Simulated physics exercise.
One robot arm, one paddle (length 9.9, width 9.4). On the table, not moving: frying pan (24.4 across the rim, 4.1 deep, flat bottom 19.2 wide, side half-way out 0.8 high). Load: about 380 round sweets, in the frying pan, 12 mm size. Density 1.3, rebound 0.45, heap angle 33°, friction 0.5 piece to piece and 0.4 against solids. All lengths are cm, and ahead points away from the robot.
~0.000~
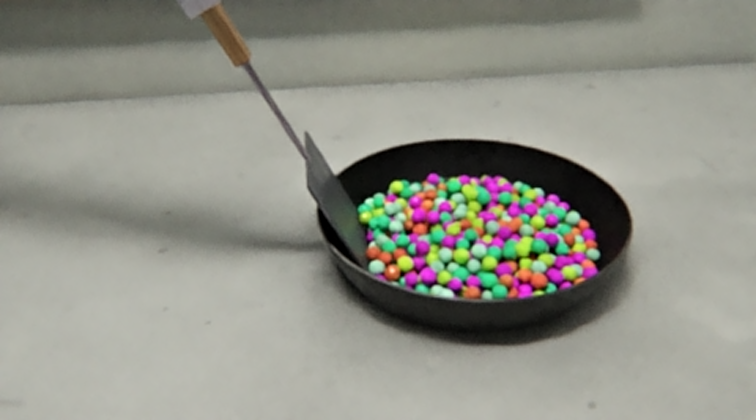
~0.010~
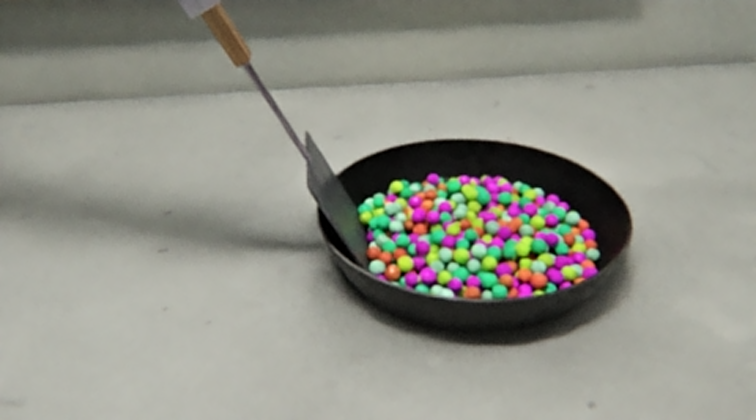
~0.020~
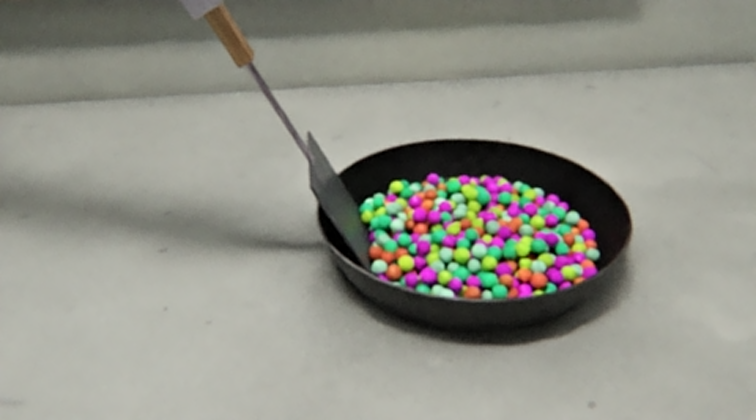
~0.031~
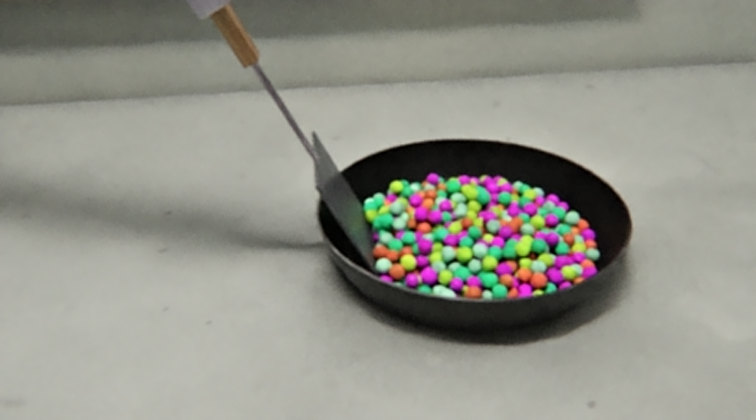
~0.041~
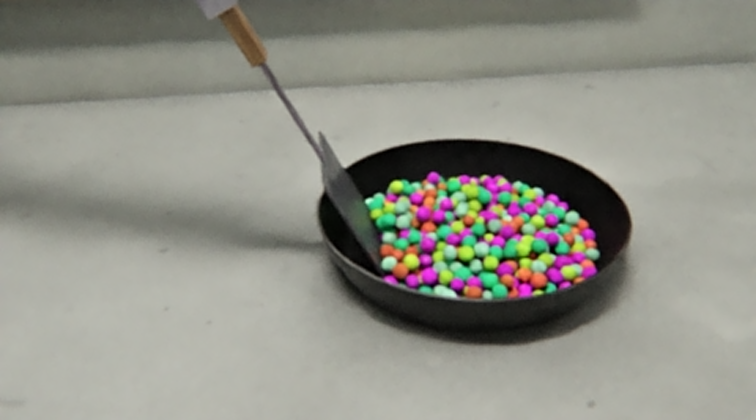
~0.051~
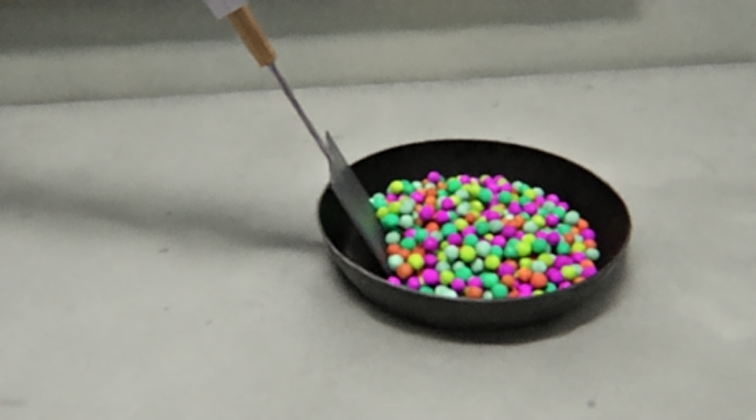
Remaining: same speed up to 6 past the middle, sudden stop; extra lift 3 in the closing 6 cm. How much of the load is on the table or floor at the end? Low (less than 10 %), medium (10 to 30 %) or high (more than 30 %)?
A low share, less than 10 %, ends on the table or floor.
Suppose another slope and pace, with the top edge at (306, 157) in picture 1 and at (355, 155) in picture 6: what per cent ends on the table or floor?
Some 20 per cent.
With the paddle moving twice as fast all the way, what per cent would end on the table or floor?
Then about 15 per cent.
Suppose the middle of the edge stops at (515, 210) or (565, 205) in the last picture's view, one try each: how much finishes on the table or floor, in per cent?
Some 0 and 15 per cent.
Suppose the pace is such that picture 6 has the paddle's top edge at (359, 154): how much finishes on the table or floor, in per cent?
About 25 per cent.
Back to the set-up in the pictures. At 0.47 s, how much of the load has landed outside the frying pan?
About 0 per cent.
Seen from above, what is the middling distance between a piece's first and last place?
Some 3 cm.
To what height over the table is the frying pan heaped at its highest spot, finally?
Roughly 5.5 cm.
After 0.14 s, sloping 64°, highest piece 4 above the table; 380 in the frying pan.
After 0.23 s, sloping 64°, highest piece 5 above the table; 380 in the frying pan.
After 0.47 s, sloping 64°, highest piece 5 above the table; 371 in the frying pan, 7 on the table or floor, 2 on the blade or in flight.
After 1.52 s, sloping 64°, highest piece 5 above the table; 371 in the frying pan, 9 on the table or floor.
At rest, 371 in the frying pan, 9 on the table or floor. That is 2 % on the table or floor.
